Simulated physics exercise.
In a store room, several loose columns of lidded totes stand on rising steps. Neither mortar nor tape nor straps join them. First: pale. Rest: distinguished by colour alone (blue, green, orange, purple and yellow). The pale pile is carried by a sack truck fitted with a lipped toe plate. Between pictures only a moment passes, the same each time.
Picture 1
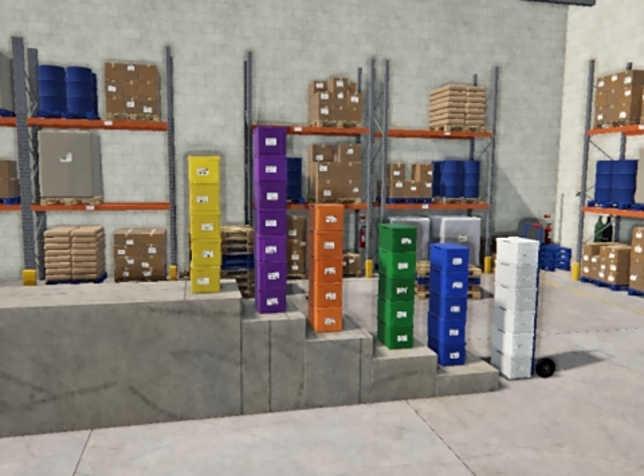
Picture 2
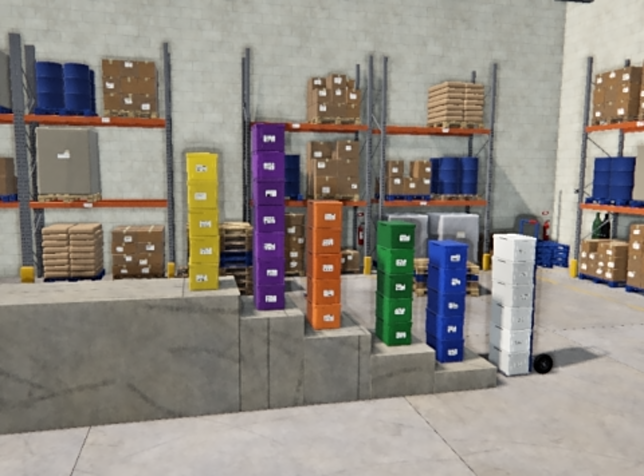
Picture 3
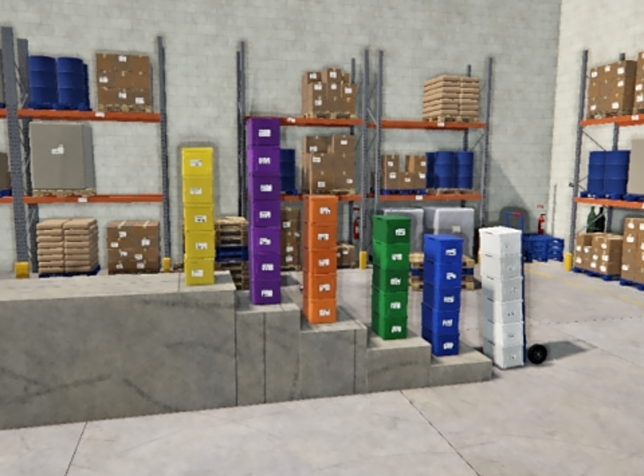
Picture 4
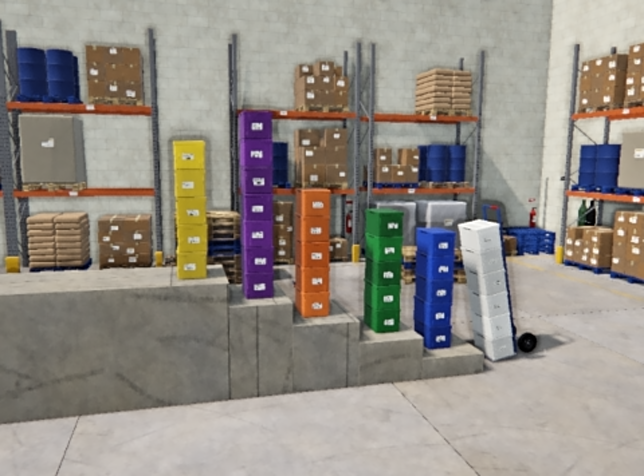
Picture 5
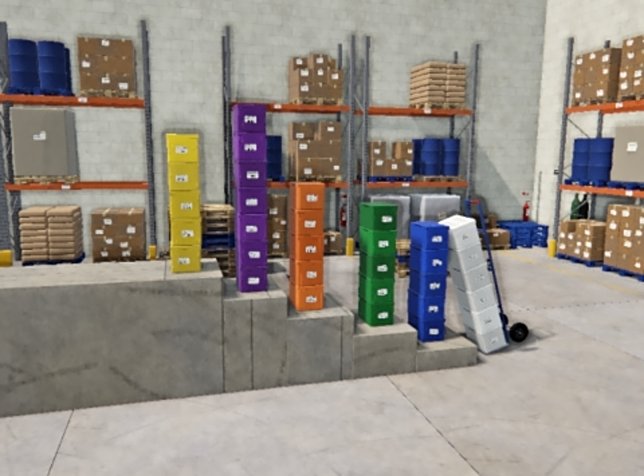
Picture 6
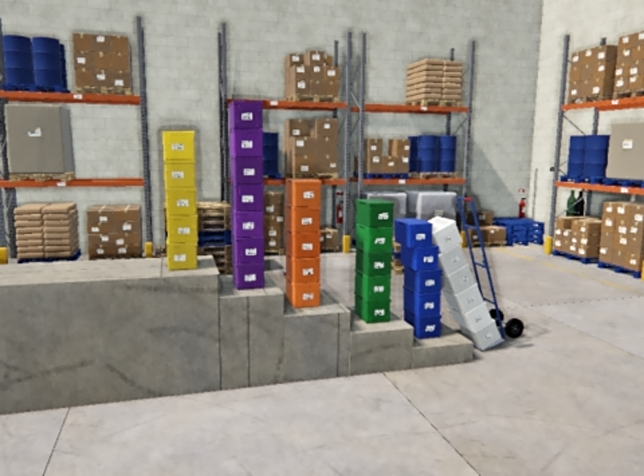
In a store room, the pale pile leans left on its truck, and blue totes shift.
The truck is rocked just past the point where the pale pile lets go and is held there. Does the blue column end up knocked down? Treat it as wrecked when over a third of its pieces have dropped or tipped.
Yes, it is brought down.
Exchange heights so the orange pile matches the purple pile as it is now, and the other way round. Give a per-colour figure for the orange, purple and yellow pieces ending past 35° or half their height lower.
Orange 4, purple 4, yellow 5.
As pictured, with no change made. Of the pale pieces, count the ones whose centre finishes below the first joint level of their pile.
Of the pale pieces, the number is 1.
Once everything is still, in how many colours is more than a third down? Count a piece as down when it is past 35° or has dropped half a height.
4.
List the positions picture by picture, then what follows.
In the first picture (places mark the middle of the side facing us; the camera pans a little), truck frame (539, 257) level; top blue tote (458, 261); top purple tote (273, 141); the rest undisturbed.
Truck frame (536, 253) rocked barely; top blue tote (456, 257), in the second picture.
Truck frame (522, 246) rocked barely, top of the pale pile leaning barely; top blue tote (452, 251); the rest undisturbed, in the third picture.
Truck frame (502, 238) rocked a little, top of the pale pile leaning a little; top blue tote (444, 245); the rest undisturbed, in the fourth picture.
Truck frame (485, 232) rocked clearly, top of the pale pile leaning clearly; top blue tote (438, 238); the rest undisturbed, in the fifth picture.
Truck frame (478, 229) rocked clearly, top of the pale pile leaning clearly; top blue tote (421, 236) shifted half its height; top purple tote (248, 115); 2 disturbed, none down, in the sixth picture.
Soon after the last picture, 6 of the pale pile down; 3 of the 5 blue totes down (3 of 27 in all colours); top blue tote leaning well over, half its height lower; top green tote leaning clearly.
A little later, 6 of the pale pile down; 4 of the 5 blue totes down (15 of 27 in all colours); top blue tote leaning well over, about its own height lower; top orange tote leaning steeply, about its own height lower.
At rest, 6 of the pale pile down; 4 of the 5 blue totes down (19 of 27 in all colours); top blue tote leaning well over, about its own height lower; top purple tote on its side. As the last picture would show them, middles, top blue tote near (345, 261).
